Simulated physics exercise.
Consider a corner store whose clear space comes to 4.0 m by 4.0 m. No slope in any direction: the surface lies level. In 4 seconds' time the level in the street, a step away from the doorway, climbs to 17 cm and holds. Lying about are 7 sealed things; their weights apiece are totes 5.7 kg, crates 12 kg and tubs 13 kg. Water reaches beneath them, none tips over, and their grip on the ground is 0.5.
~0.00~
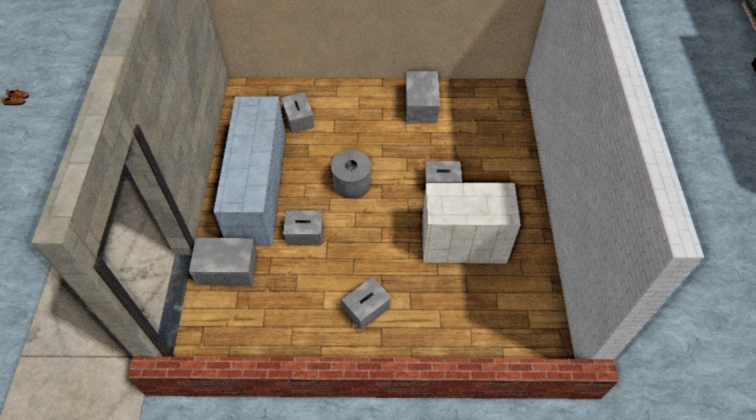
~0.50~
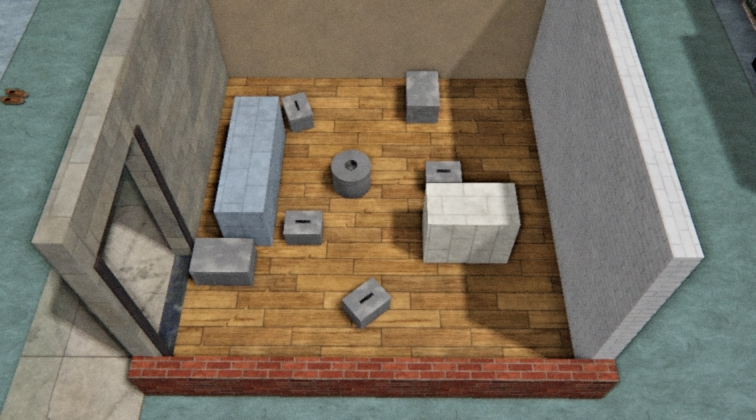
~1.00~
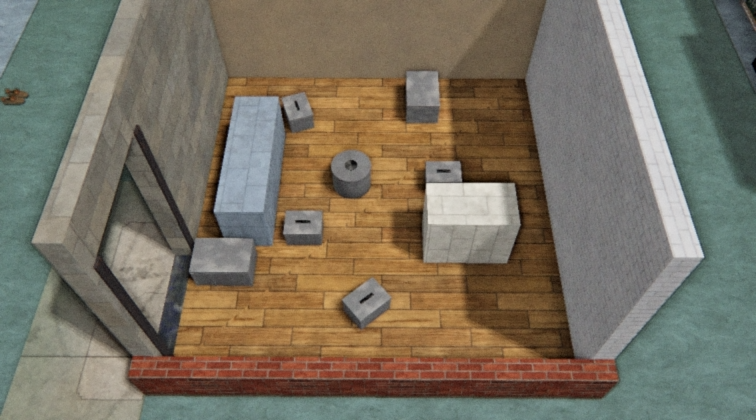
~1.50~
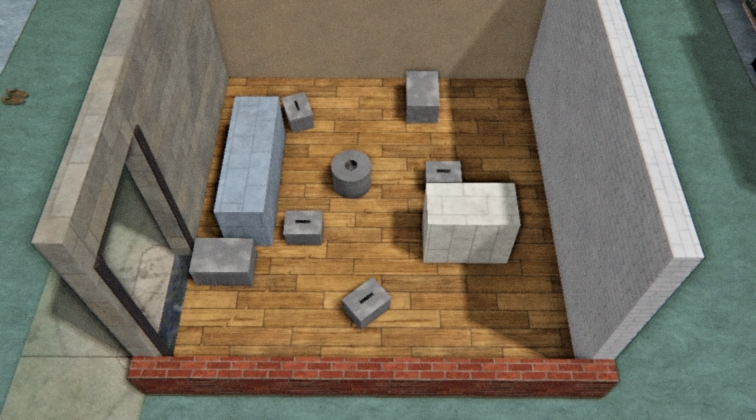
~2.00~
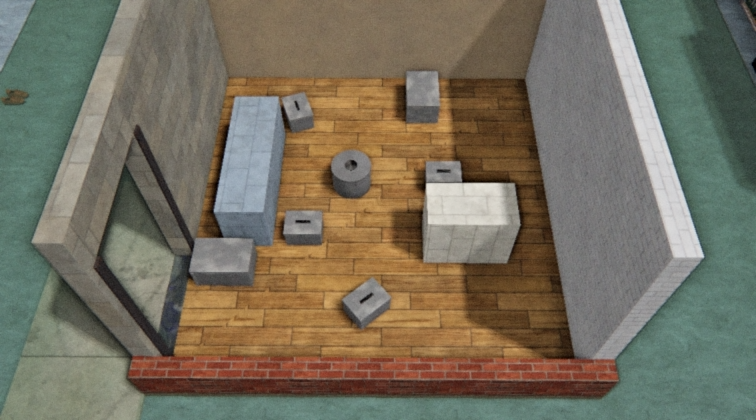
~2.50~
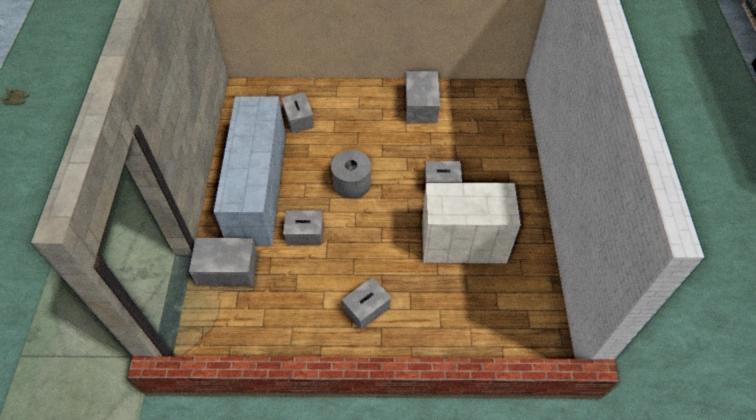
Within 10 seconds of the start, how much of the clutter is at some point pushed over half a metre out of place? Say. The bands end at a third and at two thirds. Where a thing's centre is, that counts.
Going by this, the fraction will be in the lowest third.
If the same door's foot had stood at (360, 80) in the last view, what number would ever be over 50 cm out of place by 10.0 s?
The answer then is 5.
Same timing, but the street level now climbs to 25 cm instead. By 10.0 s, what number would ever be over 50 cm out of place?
It would come to 4 of them.
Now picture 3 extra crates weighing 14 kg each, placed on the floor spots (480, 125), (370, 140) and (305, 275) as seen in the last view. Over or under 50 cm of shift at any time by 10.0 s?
Note, in order of listing: Stays below the threshold, stays below the threshold, crosses the threshold.
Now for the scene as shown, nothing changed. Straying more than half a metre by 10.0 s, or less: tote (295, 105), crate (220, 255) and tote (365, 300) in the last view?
Within, beyond, beyond.
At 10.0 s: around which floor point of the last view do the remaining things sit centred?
(407, 168).
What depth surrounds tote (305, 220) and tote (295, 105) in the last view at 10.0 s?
First roughly 3 cm, second roughly 2 cm.
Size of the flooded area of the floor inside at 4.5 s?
3.5 m2.
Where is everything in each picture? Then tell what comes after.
The first frame shows a tote at (297, 106), on the bottom; a crate at (423, 88) rests on the ground; 0.0 m2 under water; 0 of 7 have shifted.
The second frame shows a tote at (297, 106) rests on the ground; a crate at (423, 88), on the bottom; water covers 0.0 m2; 0 of 7 have shifted.
The third frame shows a tote at (297, 106) rests on the ground; a crate at (423, 88), on the bottom; 0.0 m2 under water; 0 of 7 have shifted.
The fourth frame shows a tote at (297, 106) rests on the ground; a crate at (423, 88) rests on the ground; water covers 0.0 m2; 0 of 7 have shifted.
The fifth frame shows a tote at (297, 106) rests on the ground; a crate at (423, 88), on the bottom; water covers 0.0 m2; 0 of 7 have shifted.
The sixth frame shows a tote at (297, 106), on the bottom; a crate at (423, 88) rests on the ground; water covers 0.2 m2; 0 of 7 have shifted.
After 3.5 s 0 of 7 are over 50 cm from their spots; 0 afloat.
After 4.5 s 0 of 7 are over 50 cm from their spots; 0 afloat.
After 7.0 s 2 of 7 are over 50 cm from their spots; 2 afloat.
After 10.0 s 2 of 7 are over 50 cm from their spots, and 2 have been at some point; 2 afloat.
